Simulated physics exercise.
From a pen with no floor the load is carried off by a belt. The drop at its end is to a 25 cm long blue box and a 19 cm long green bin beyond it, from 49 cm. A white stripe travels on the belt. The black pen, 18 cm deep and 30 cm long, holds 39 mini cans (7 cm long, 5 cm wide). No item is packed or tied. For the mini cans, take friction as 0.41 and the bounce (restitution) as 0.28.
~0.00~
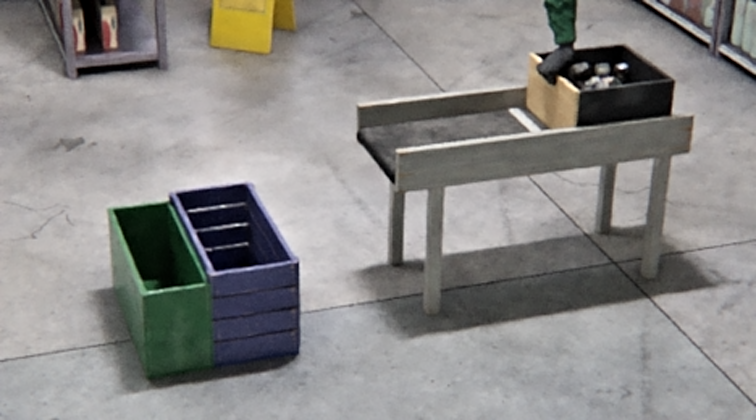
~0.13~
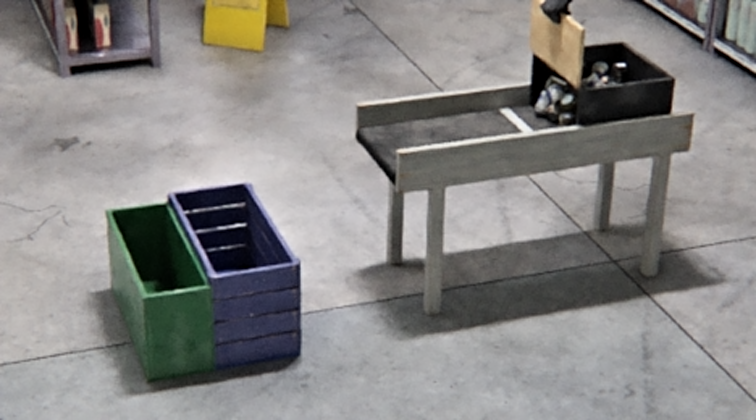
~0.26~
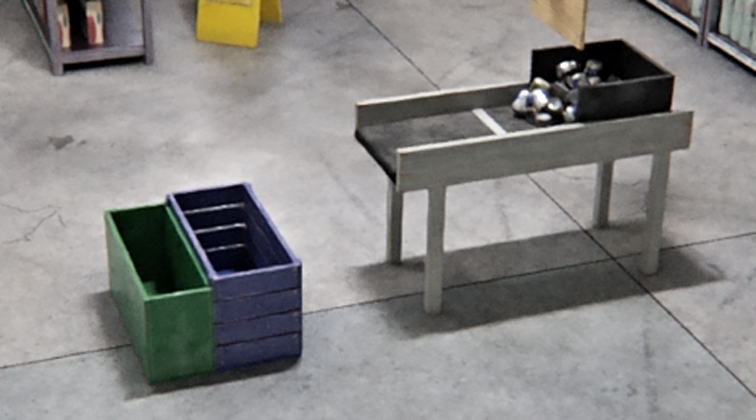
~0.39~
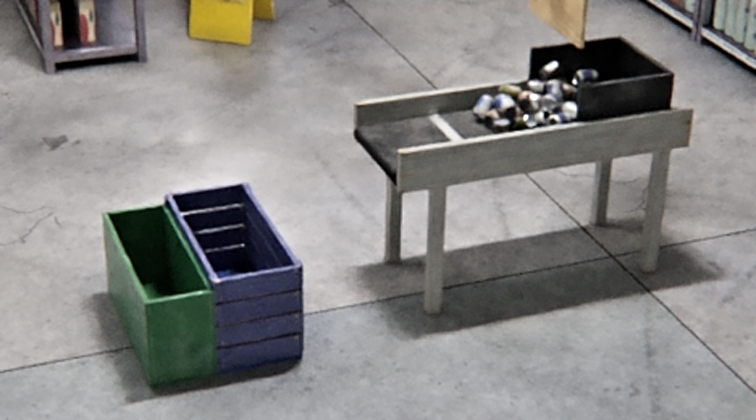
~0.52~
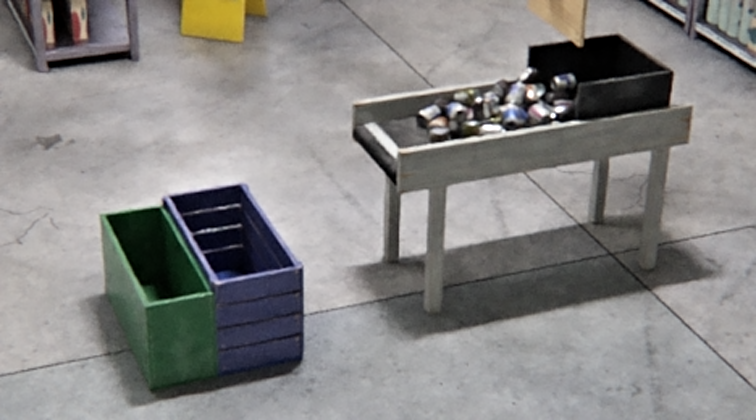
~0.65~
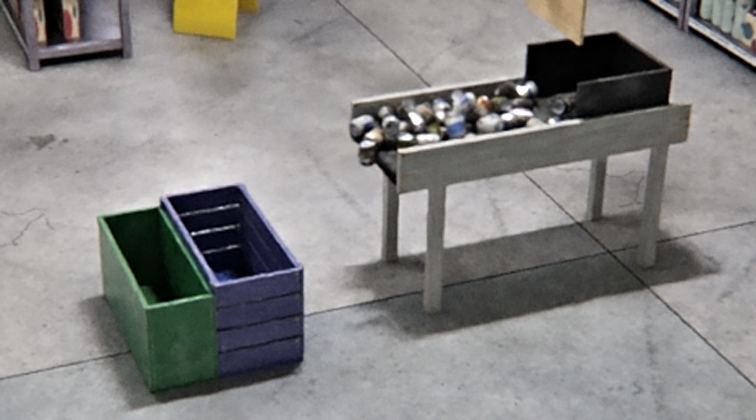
Warehouse floor, a gloved hand lifting the panel of a black pen and mini cans riding a belt leftward behind a white stripe.
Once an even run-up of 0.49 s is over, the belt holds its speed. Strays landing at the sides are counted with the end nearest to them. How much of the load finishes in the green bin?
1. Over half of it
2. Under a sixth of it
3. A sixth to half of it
Option 2: Under a sixth of it.
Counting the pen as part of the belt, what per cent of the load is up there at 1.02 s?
Roughly 10 per cent.
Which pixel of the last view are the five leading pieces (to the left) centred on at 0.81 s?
Their mean place is roughly (290, 188) in the last picture.
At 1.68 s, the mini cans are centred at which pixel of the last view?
(236, 305).
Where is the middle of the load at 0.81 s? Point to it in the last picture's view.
Estimated centre in the last picture: (367, 143).
After 0.81 s, 18 on the belt and 21 in the air.
After 1.02 s, 19 in the blue box, 3 on the belt and 17 in the air.
After 1.31 s, 32 in the blue box and 7 in the air.
Outcome (at 1.68 s), 35 in the blue box and 4 on the ground short of the blue box. Asked share, 0 of 39, 0 per cent.
